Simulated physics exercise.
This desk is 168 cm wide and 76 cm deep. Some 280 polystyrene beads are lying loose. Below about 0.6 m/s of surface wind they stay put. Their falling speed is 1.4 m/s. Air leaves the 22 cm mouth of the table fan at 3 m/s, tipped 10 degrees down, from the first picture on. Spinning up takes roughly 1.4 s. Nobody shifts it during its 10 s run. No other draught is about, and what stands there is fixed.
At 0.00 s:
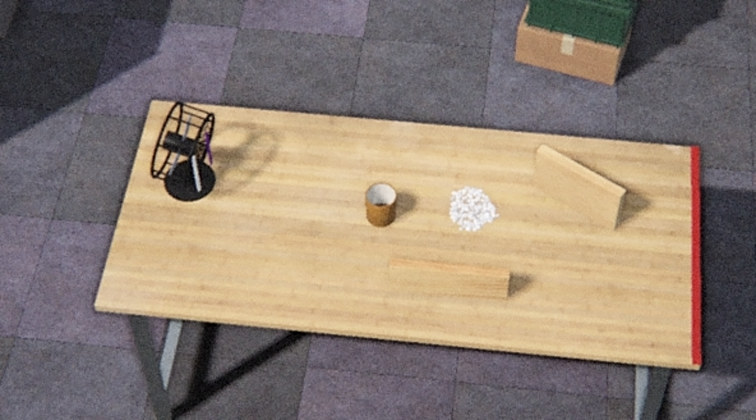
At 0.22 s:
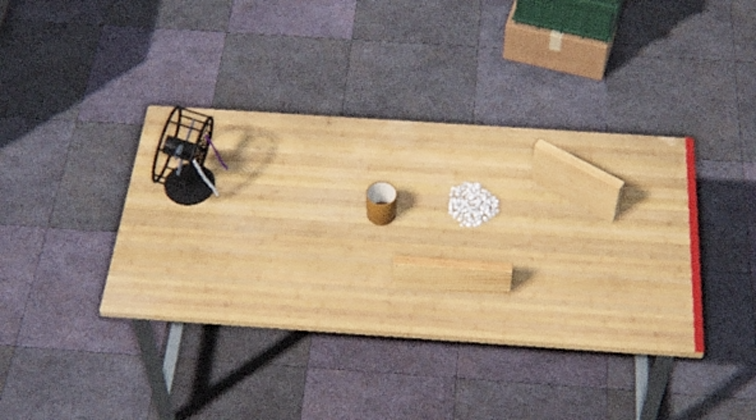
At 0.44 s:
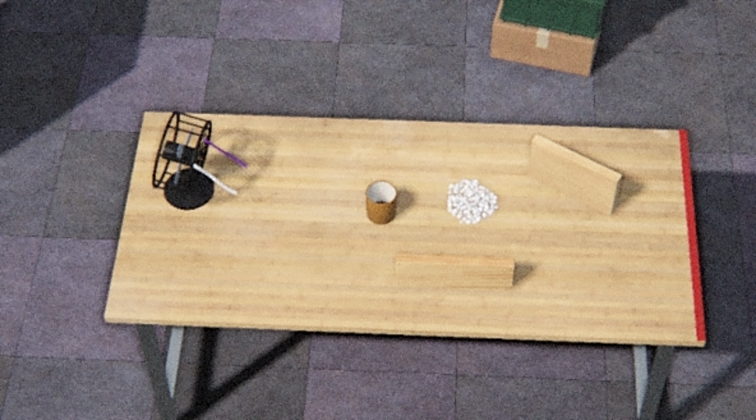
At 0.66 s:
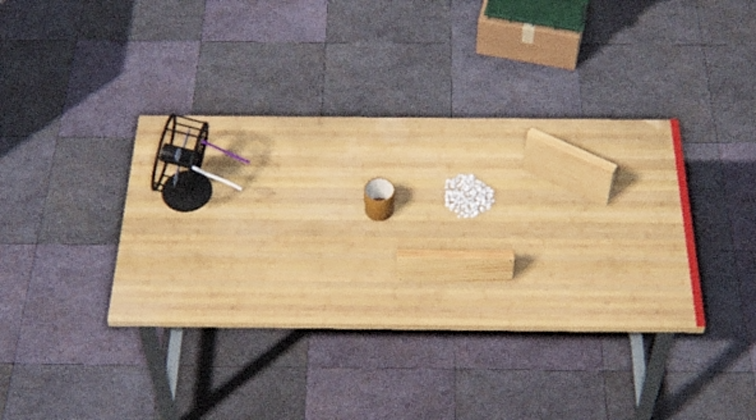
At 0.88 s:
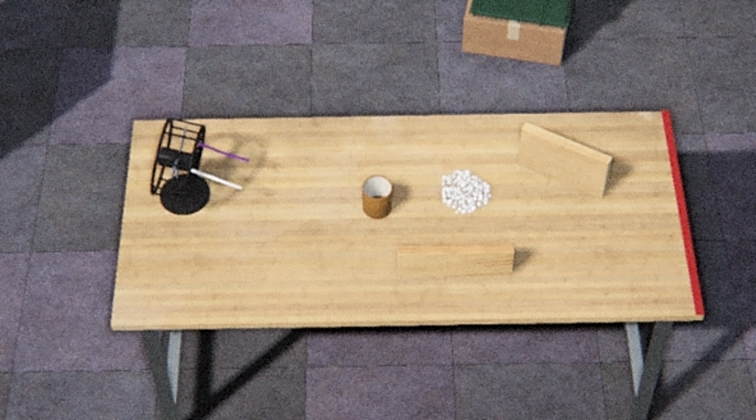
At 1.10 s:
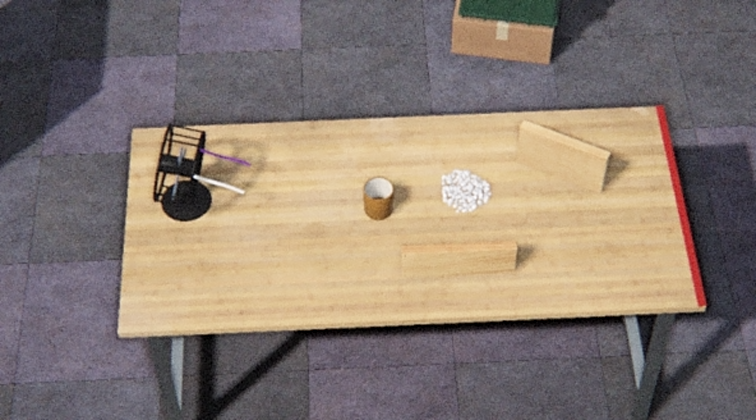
The clip opens on a wooden desk with a black table fan at the left, a mug, a loose pile of white beads and two boards. The purple and white ribbons on the fan swing out to the right and stay raised, while the view shifts slightly and the beads lie still.
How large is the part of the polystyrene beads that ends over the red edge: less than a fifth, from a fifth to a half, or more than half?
The share over the red edge is over half.
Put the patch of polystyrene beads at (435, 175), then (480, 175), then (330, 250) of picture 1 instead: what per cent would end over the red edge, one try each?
In that order: 20 %, 20 %, 3 %.
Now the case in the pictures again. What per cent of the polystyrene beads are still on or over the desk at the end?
About 5 %.
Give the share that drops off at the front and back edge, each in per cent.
Roughly 0 % front, 15 % back.
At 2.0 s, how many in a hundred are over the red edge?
Near 0 %.
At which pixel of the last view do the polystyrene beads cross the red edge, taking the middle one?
Around (687, 217).
After 2.0 s, 100 % are on the move or not yet settled, 0 % are over the red edge; the middle of those still in play is near (468, 194).
After 3.2 s, 72 % are on the move or not yet settled, 36 % are over the red edge; the middle of those still in play is near (503, 194).
After 5.5 s, 16 % are on the move or not yet settled, 69 % are over the red edge; the middle of those still in play is near (487, 207).
After 10.0 s, at the end, 78 % are over the red edge.
